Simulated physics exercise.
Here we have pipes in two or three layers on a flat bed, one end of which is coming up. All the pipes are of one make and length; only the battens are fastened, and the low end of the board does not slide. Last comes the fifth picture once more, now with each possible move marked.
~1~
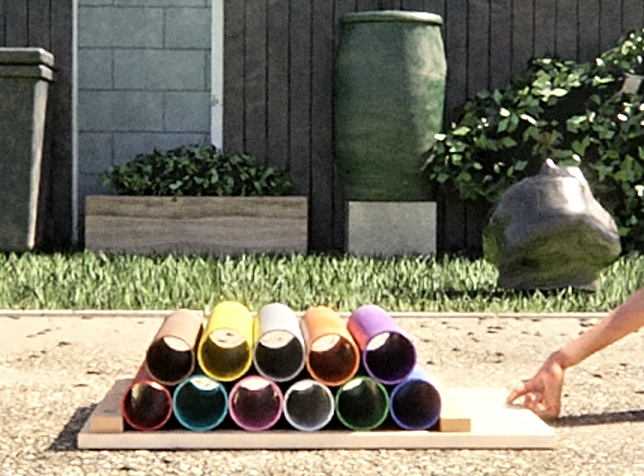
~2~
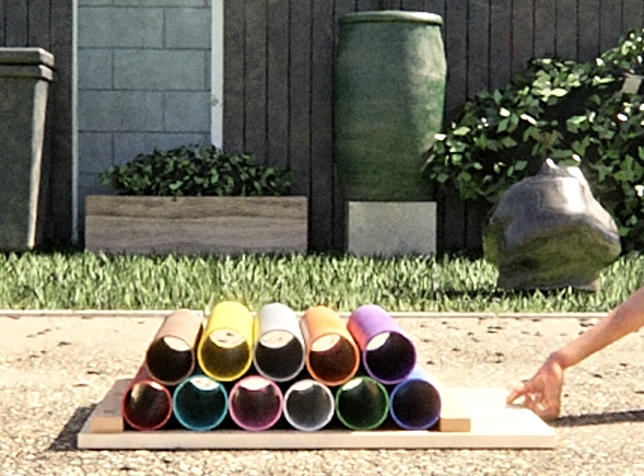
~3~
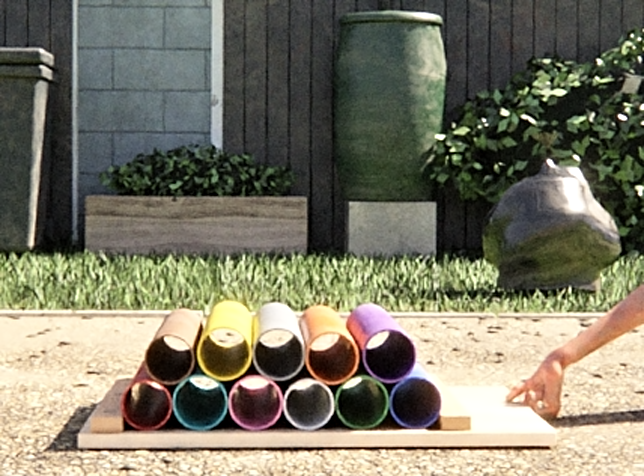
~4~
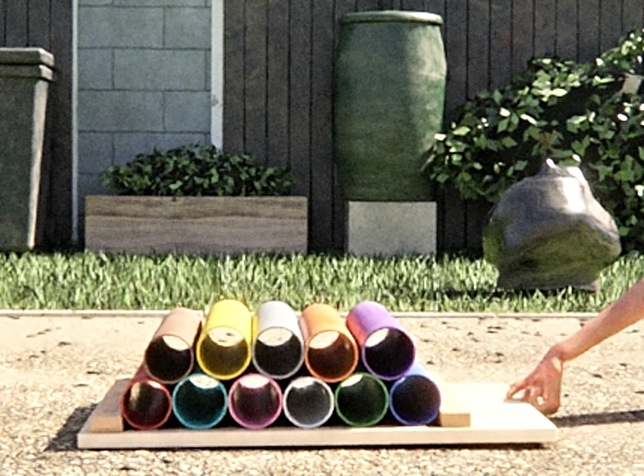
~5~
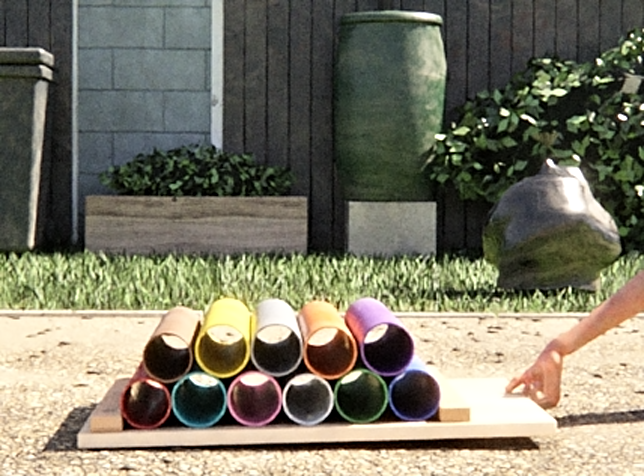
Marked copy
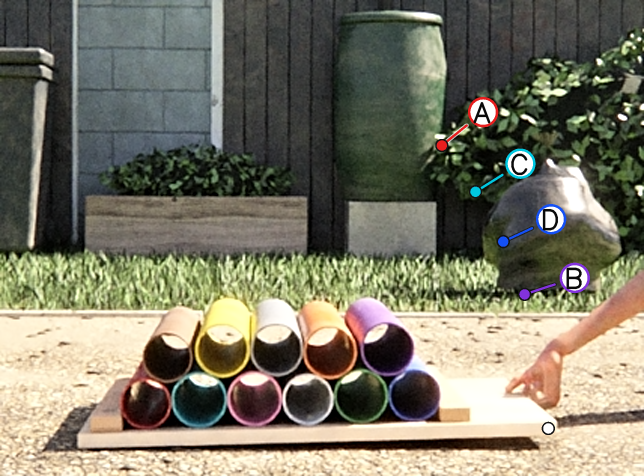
The clip shows a hand at the right end of a pale board slowly lifting that end very slightly, while colourful pipes stacked in two rows between wooden battens stay almost still on a paved surface before a garden.
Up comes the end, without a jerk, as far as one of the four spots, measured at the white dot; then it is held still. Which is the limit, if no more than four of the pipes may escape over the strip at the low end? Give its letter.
The answer is mark D.
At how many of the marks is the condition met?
Two of them.
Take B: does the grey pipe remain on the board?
Yes.
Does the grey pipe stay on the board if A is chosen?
No, with A.
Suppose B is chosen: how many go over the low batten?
With B, none.
On the marked copy, A at (442, 146); B at (524, 294); C at (475, 191); D at (503, 241); the white dot at (548, 428).
With D. Early on, board at 19°.
Further on, board at 25°.
At the end, board at 25°, four over the low batten (orange, grey, yellow, brown).
As for the rest, A eleven over the low batten; B none over the low batten; C five over the low batten.
